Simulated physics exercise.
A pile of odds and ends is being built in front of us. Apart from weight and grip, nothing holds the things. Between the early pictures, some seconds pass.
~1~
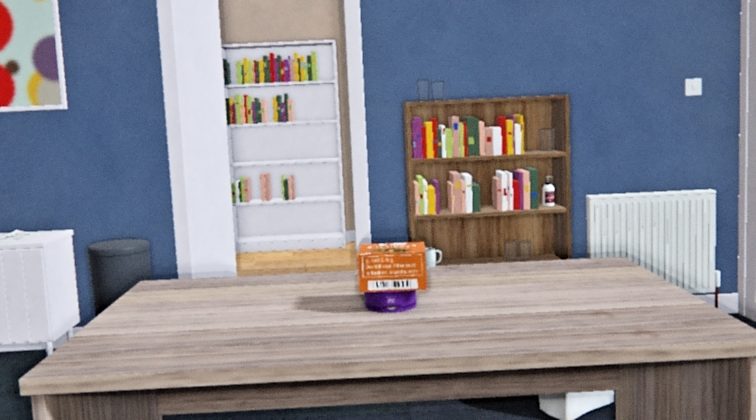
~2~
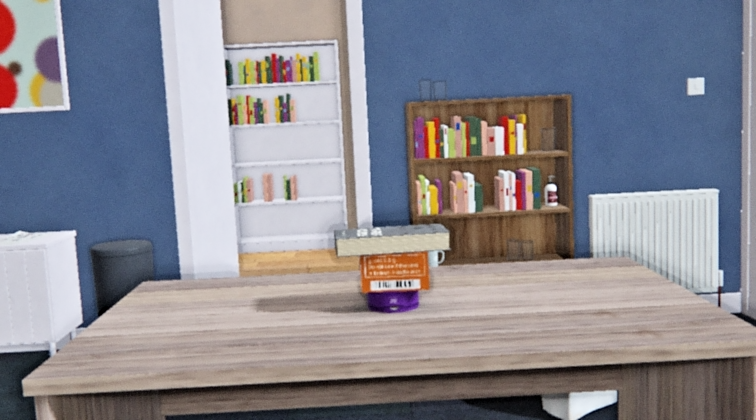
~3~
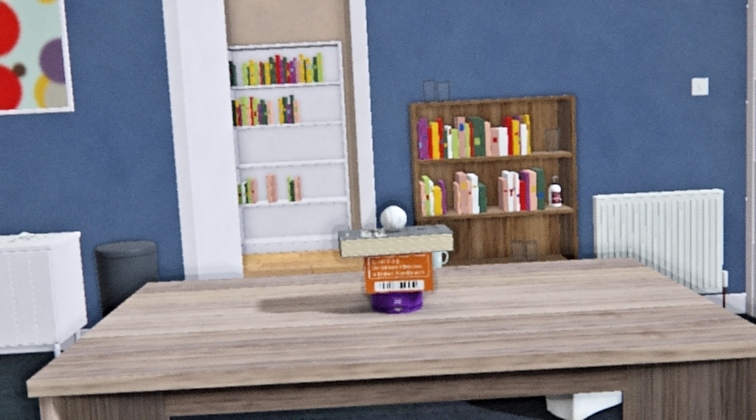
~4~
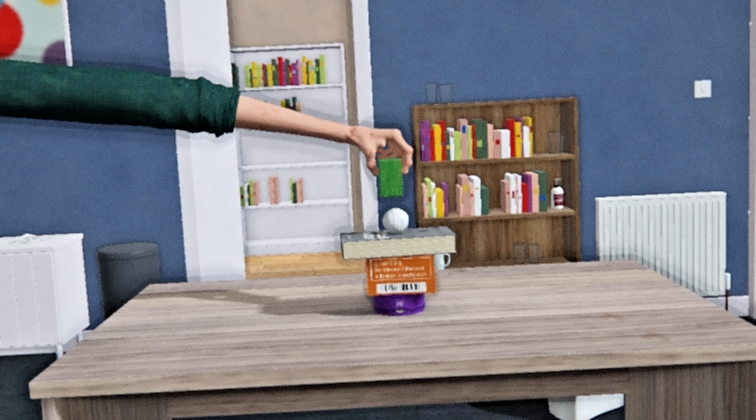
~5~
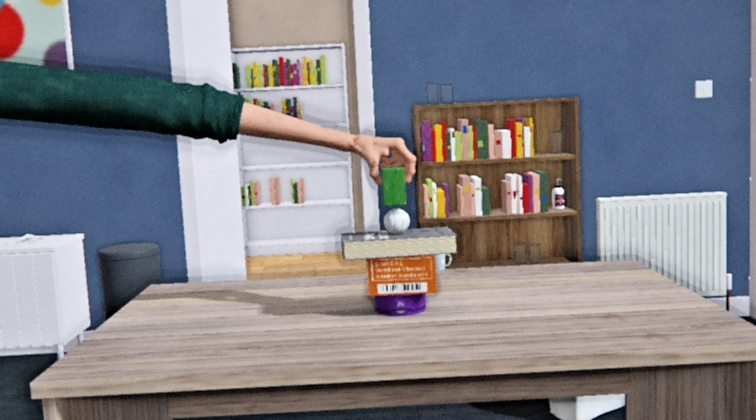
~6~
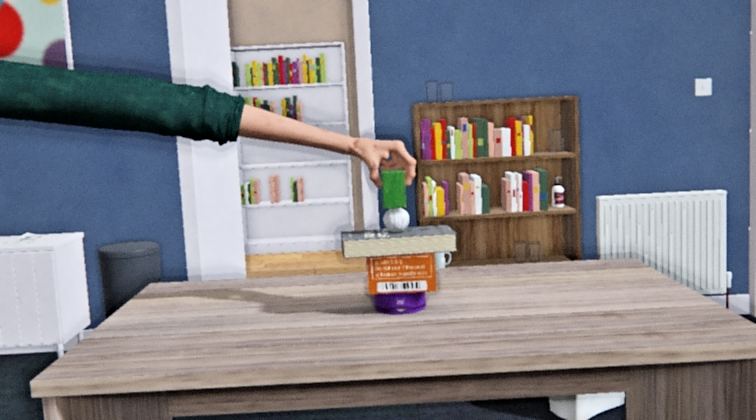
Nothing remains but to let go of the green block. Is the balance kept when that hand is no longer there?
No, the balance is lost.
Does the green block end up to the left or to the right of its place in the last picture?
It goes to the left.
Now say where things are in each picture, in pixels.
The last thing is not in view yet, in the first picture.
The last thing is not in view yet; orange box (395, 267), in the second picture.
The last thing is not in view yet; white onion (393, 219), in the third picture.
On its way; green block (390, 177); orange box (401, 270), in the fourth picture.
On its way; green block (394, 186); white onion (397, 221), in the fifth picture.
In place under the hand; green block (394, 189); orange box (402, 268), in the sixth picture.
Then, 0.50 s after the last picture, green block now fallen.
Then, 0.80 s after the last picture, things are still on the move.
Then, 1.10 s after the last picture, as before.
At rest, fallen, green block; the other 4 in place. Seen from the same camera at the end, green block near (295, 301). The pile gives way.
